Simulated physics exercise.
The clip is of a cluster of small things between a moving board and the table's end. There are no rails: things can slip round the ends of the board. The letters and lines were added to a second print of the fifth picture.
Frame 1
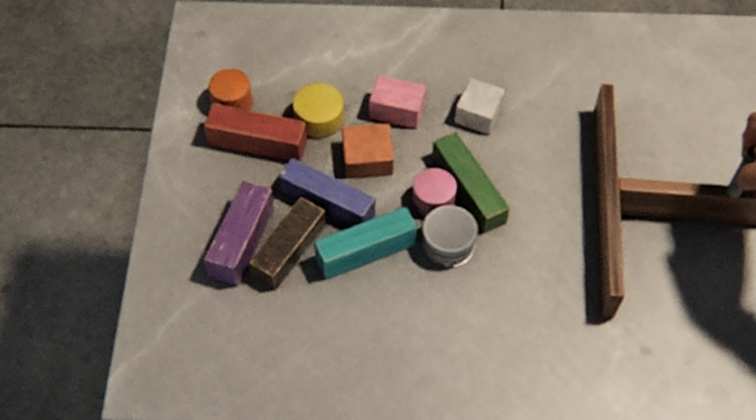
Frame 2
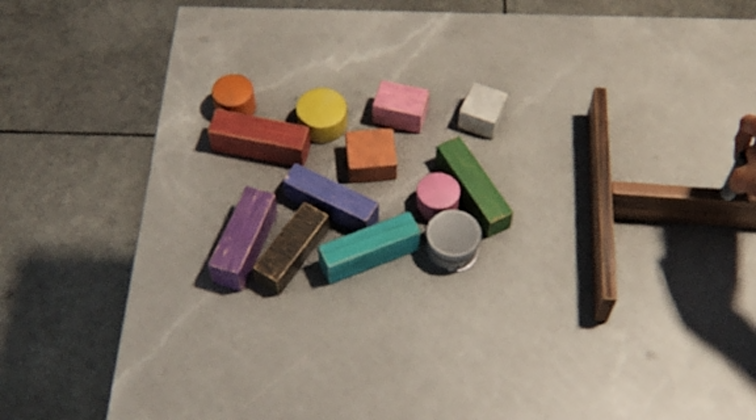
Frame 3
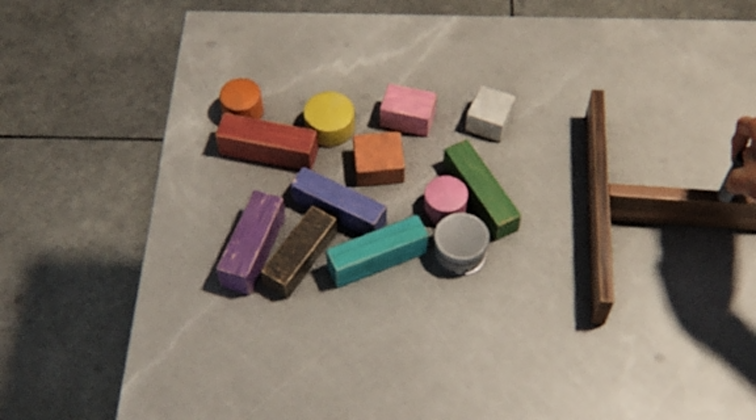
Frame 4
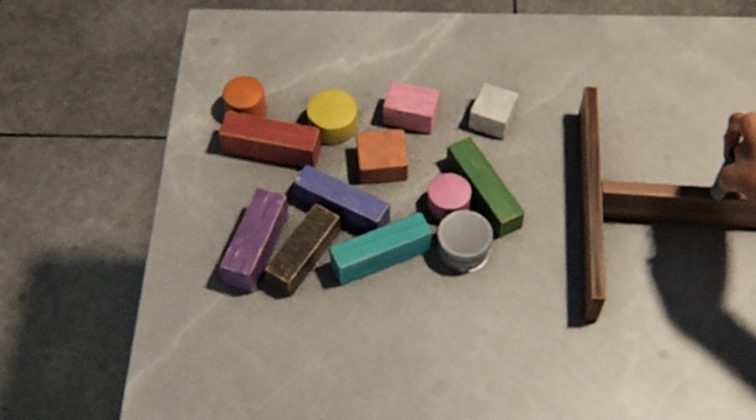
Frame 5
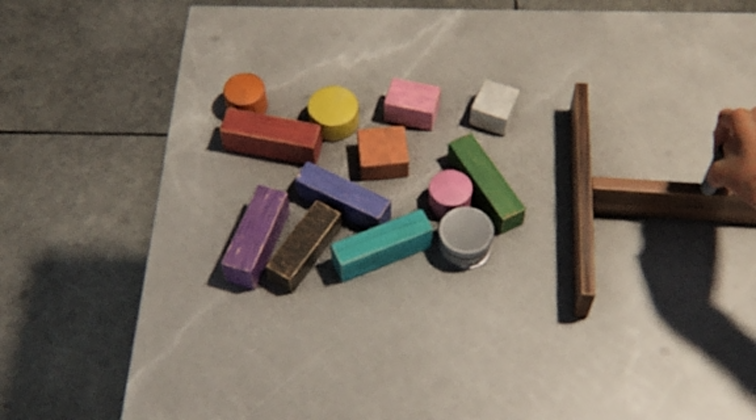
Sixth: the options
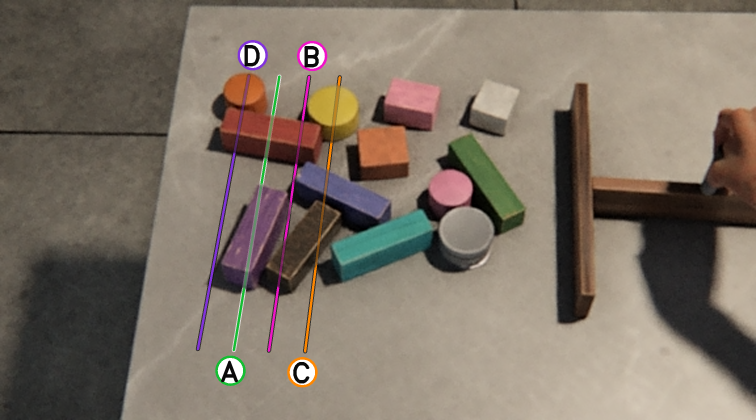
Wooden board held by a hand at right sliding slightly left toward a still cluster of coloured blocks on a grey tabletop.
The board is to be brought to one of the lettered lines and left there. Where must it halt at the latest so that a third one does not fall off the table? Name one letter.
B.
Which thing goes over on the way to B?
It is the orange tin.
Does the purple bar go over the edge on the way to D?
Yes.
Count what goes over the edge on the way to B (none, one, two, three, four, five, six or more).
In all, one.
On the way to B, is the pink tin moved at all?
By then, yes.
On the marked copy, A at (258, 202); B at (291, 203); C at (324, 203); D at (225, 202).
With B. Early on, board (478, 180); white block (453, 105); turquoise stick (362, 249).
Further on, board (372, 178); orange tin (220, 93); red bar (247, 138).
At the end, board (293, 177); orange tin over the edge; red bar (173, 139); one fallen.
As for the rest, A drops four; C is within the limit but short; D drops six.
